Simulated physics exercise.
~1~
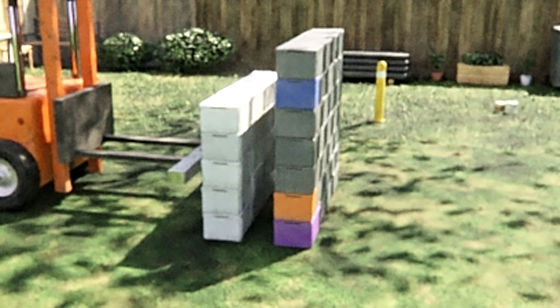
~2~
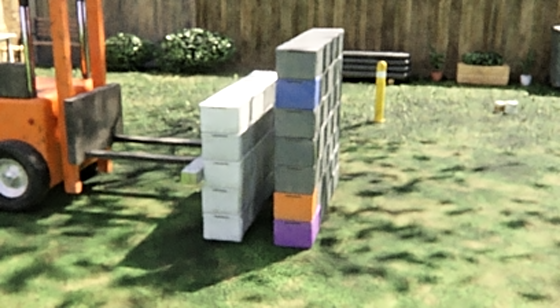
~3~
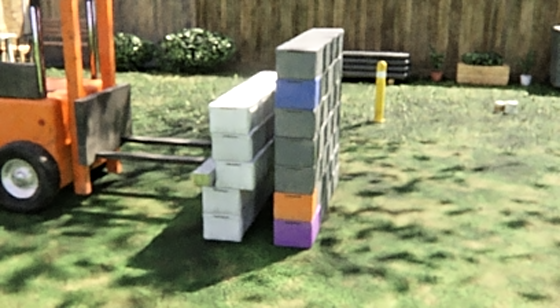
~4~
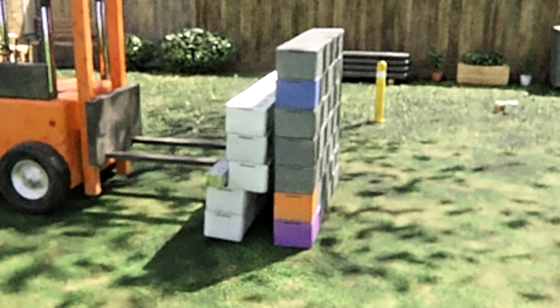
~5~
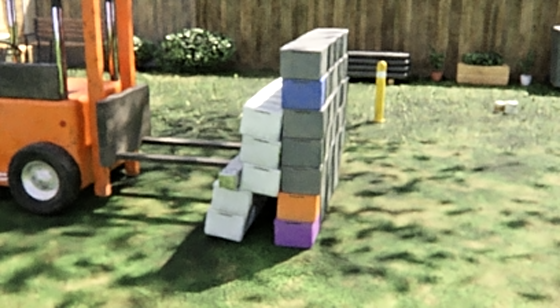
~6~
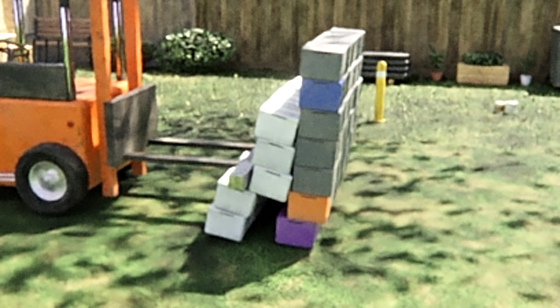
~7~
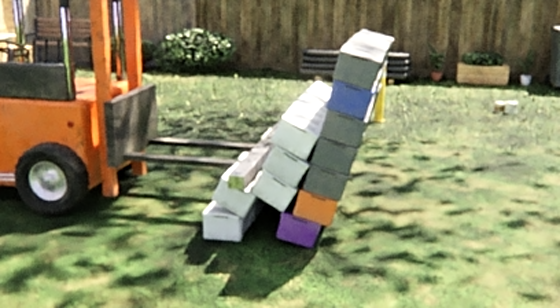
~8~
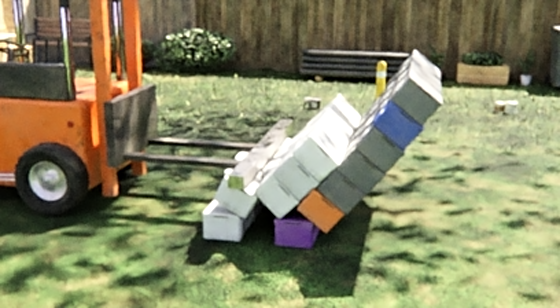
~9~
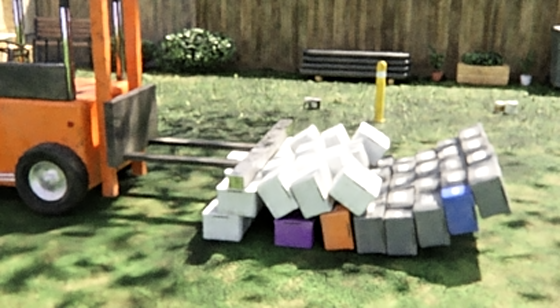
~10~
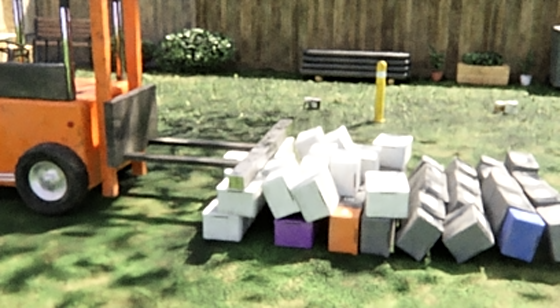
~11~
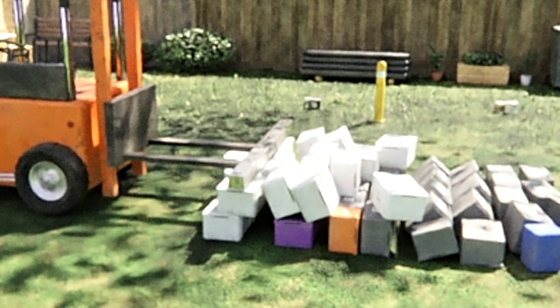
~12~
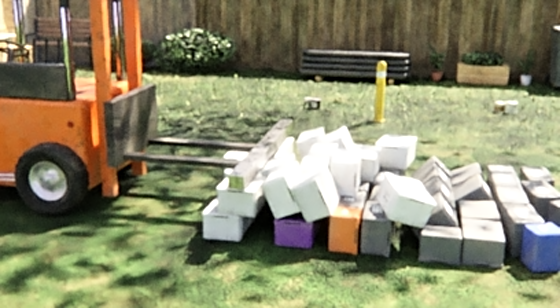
An orange forklift in a back yard pushed a beam into a stack of white boxes, which leaned into a taller gray wall and toppled it rightward, leaving a jumbled heap, with the blue and orange boxes down and the purple one still in place.
